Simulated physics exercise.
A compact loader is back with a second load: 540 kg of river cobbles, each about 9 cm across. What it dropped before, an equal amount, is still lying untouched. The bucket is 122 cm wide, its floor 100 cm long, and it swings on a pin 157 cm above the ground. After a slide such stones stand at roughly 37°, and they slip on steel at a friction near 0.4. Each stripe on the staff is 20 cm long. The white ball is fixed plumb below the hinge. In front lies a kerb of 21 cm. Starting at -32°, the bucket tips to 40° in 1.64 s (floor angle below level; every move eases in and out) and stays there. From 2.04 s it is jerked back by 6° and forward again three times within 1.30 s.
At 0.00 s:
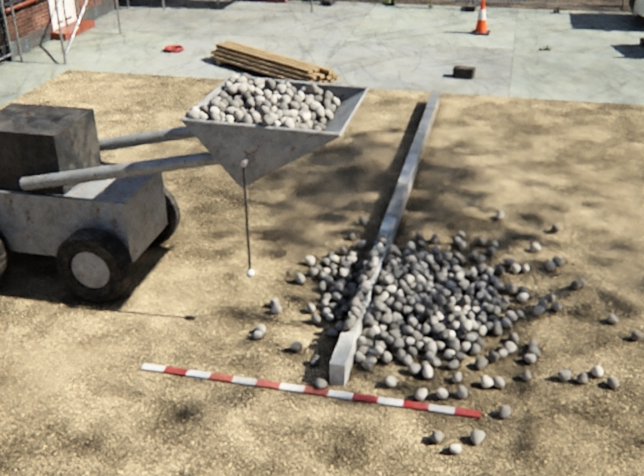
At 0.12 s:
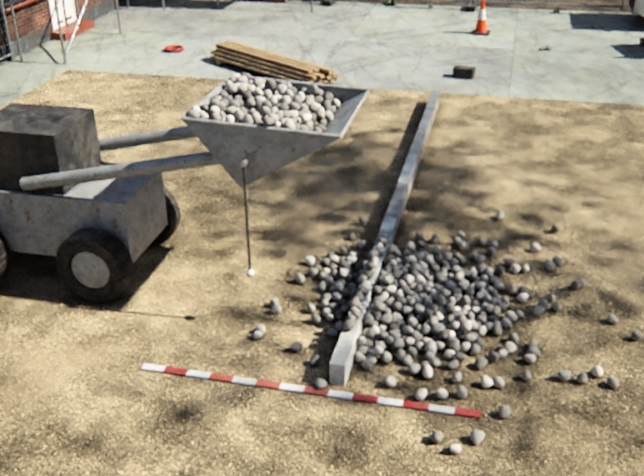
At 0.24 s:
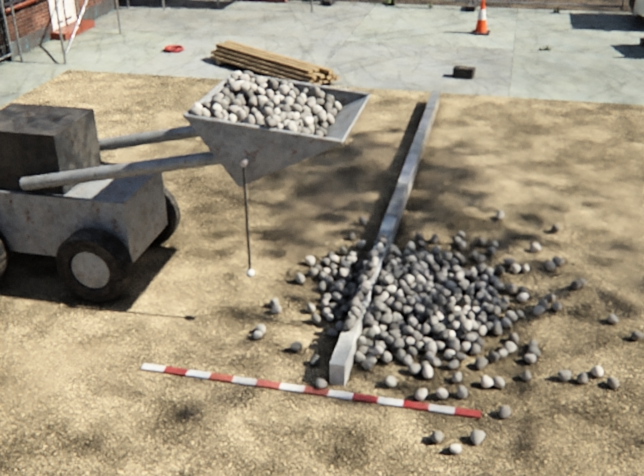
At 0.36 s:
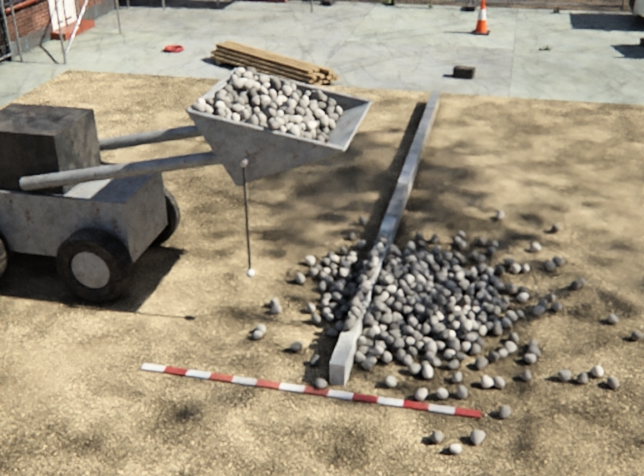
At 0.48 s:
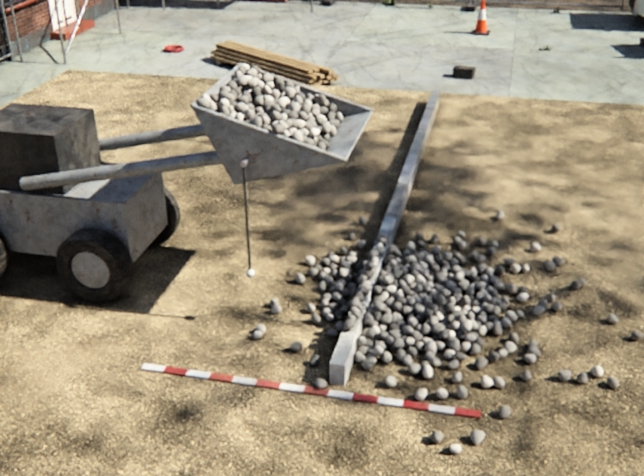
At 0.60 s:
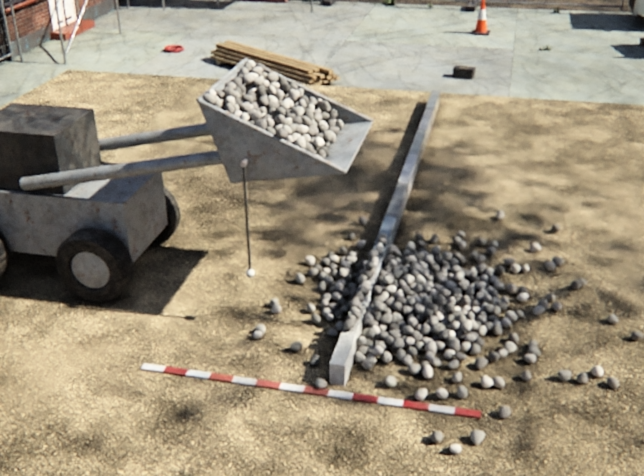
A small grey loader slowly tilting its raised bucket of rounded stones forward beside a kerb with scattered stones around it.
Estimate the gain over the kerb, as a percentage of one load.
Roughly 64 per cent of a load more.
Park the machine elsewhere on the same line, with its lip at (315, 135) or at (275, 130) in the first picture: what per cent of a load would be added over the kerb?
Near 30 per cent from the first place, 5 from the second.
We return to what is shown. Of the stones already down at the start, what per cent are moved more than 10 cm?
About 20 per cent.
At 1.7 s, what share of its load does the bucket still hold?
About 35 per cent.
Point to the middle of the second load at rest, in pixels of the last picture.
Around (391, 284).
After 1.2 s the floor is at 29°; in per cent of one load, 97 in the bucket, 19 on this side of the kerb, 84 over the kerb; the foremost stones are at (595, 338).
After 1.7 s the floor is at 40°; in per cent of one load, 36 in the bucket, 61 on this side of the kerb, 103 over the kerb; the foremost stones are at (595, 338).
After 3.8 s the floor is at 40°; in per cent of one load, 0 in the bucket, 52 on this side of the kerb, 148 over the kerb; the foremost stones are at (595, 338).
After 6.6 s the floor is at 40°; in per cent of one load, 0 in the bucket, 52 on this side of the kerb, 148 over the kerb; the foremost stones are at (595, 338). Net gain over the kerb, 64.
